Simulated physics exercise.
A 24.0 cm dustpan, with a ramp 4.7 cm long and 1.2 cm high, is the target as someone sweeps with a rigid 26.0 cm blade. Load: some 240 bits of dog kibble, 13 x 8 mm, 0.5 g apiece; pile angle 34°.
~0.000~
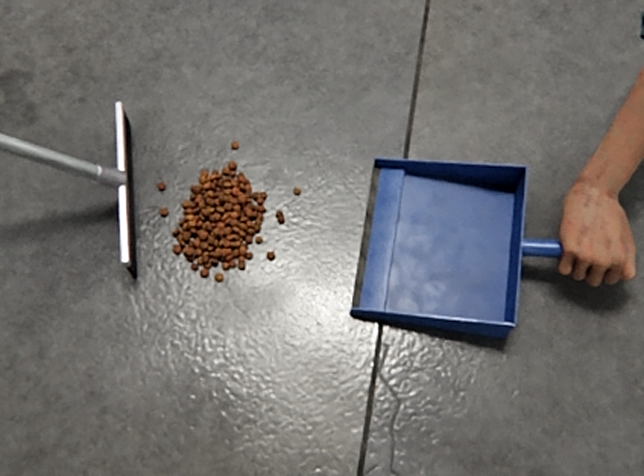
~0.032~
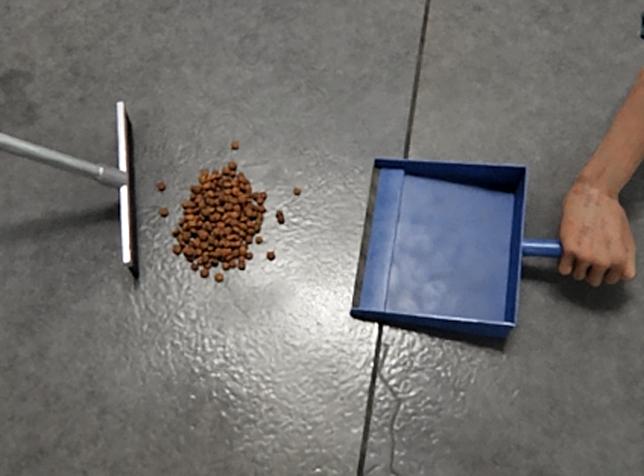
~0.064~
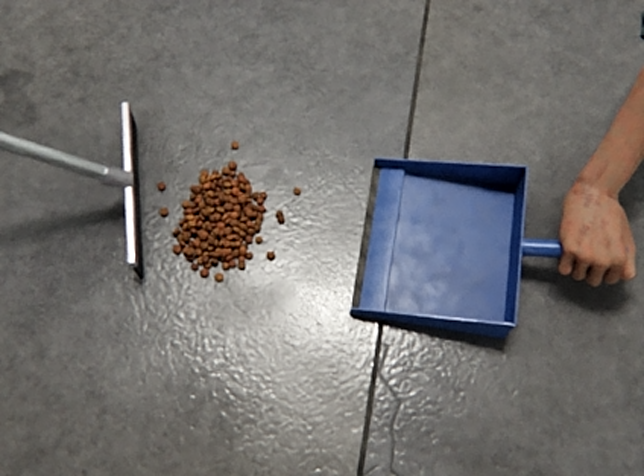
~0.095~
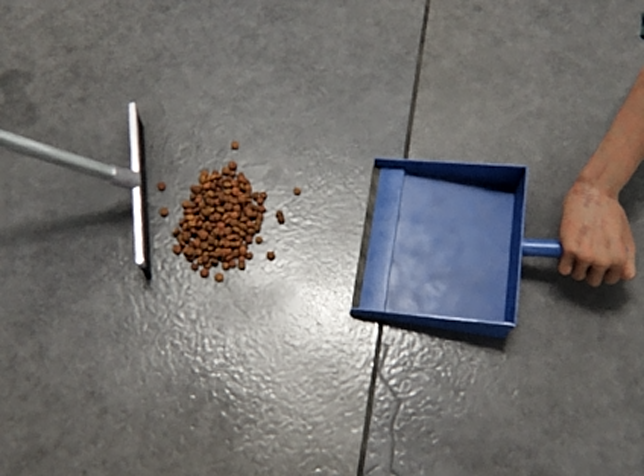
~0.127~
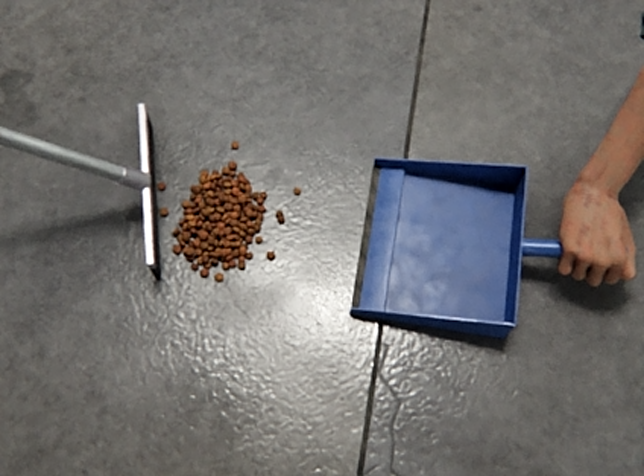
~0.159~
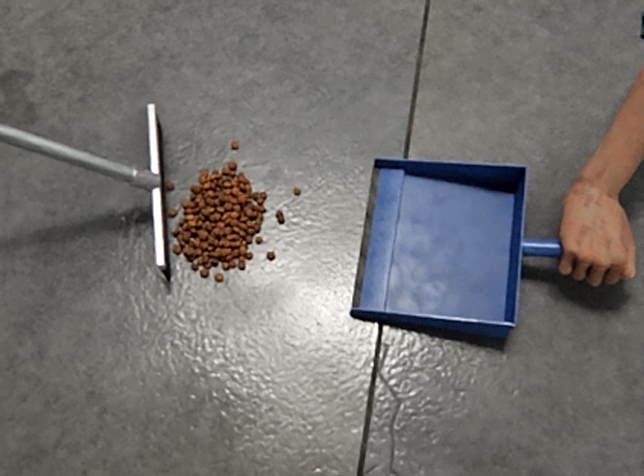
On a gray floor with a dark seam, a long-handled blade slides slowly right to the near edge of a pile of brown kibble, nudging a couple of pieces, while a hand holds a blue dustpan still at right.
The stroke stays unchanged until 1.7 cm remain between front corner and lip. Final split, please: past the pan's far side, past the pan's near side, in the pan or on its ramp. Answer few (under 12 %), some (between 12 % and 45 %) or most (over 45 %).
Far side: Few, near side: Few, pan: Some.
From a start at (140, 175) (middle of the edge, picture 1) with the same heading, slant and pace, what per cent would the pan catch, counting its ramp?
25 %.
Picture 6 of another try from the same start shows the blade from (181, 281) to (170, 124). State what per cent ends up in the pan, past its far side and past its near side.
Pan 10 % / far 5 % / near 5 %.
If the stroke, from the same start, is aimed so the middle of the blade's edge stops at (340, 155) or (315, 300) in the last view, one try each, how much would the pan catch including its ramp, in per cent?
Roughly 20 per cent for the first try and 0 per cent for the second.
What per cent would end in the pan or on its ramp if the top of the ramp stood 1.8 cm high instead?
That would give something like 25 per cent.
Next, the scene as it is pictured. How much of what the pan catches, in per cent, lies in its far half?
About 40 percent of it.
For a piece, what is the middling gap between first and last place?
About 20 cm.
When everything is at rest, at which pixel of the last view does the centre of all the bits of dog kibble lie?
Approximately (353, 217) in the last view.
After 0.43 s, middle of the blade 18 cm from the lip; 0 % over the lip, far side 0 %, near side 0 %.
After 0.61 s, middle of the blade 10 cm from the lip; 0 % over the lip, far side 5 %, near side 0 %.
Then, at 0.92 s, middle of the blade 6 cm from the lip; 20 % over the lip, far side 5 %, near side 0 %.
In the end, at 1.2 s, far side 5 %, near side 0 %, pan 20 %, in front of the lip or behind the blade 75 %.
